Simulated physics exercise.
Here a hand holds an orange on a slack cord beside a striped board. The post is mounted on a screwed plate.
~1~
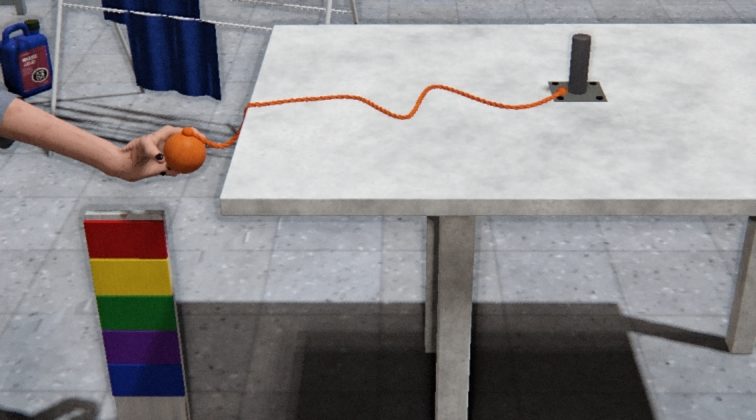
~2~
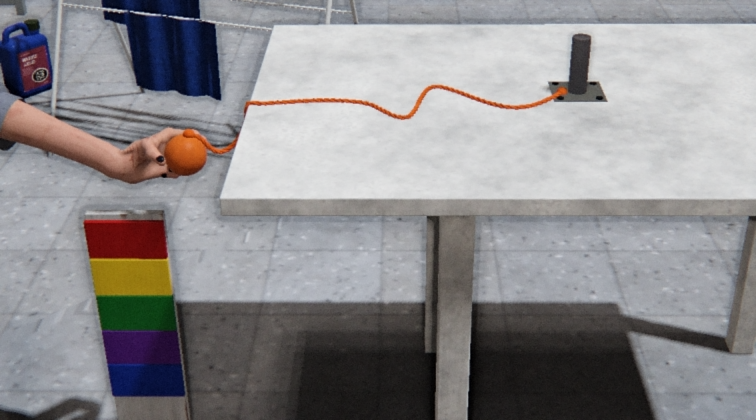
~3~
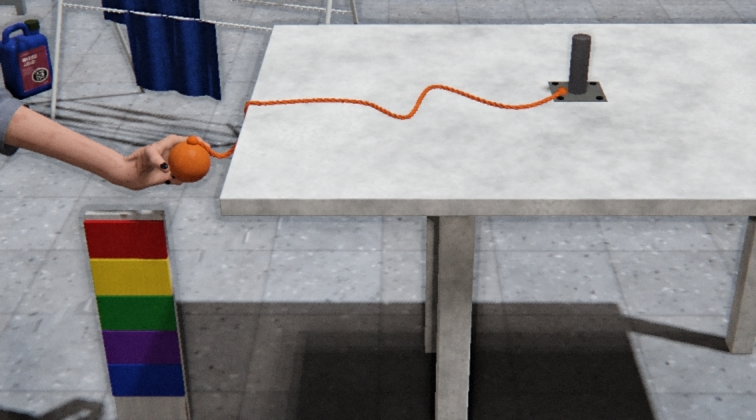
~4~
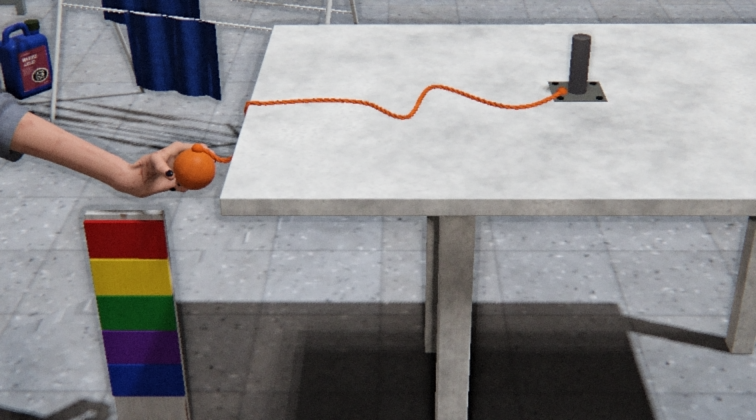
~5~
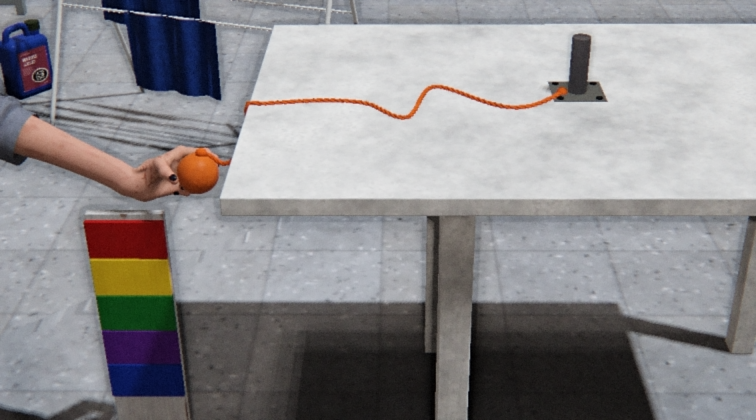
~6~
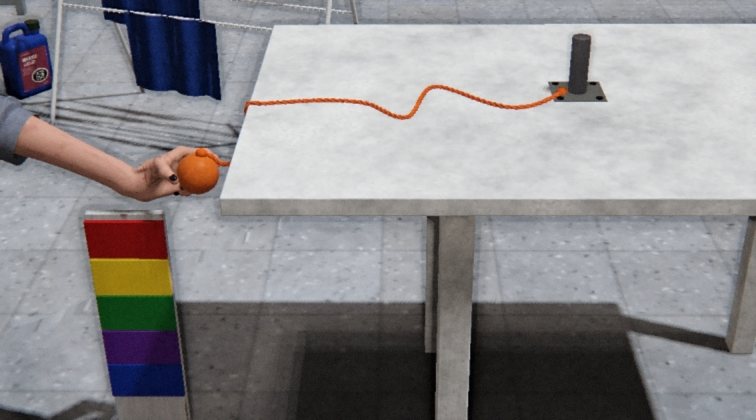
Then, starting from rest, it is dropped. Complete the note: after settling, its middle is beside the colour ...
... Green.
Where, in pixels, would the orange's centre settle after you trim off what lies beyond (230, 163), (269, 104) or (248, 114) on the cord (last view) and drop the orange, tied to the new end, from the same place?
Close to (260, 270) first, close to (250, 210) next, and close to (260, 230) last.
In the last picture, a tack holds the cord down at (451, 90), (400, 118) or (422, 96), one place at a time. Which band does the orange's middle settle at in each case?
Going through them one at a time, the answers are yellow; red; yellow.
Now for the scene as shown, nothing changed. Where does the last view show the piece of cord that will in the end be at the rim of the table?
(355, 102).
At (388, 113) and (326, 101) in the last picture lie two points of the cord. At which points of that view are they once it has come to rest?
(294, 106), then (248, 138).
Soon after, orange near (253, 273); level with yellow.
After that, orange near (278, 304); level with green.
In the end, orange near (257, 306); level with green. Its middle rests at the green band.
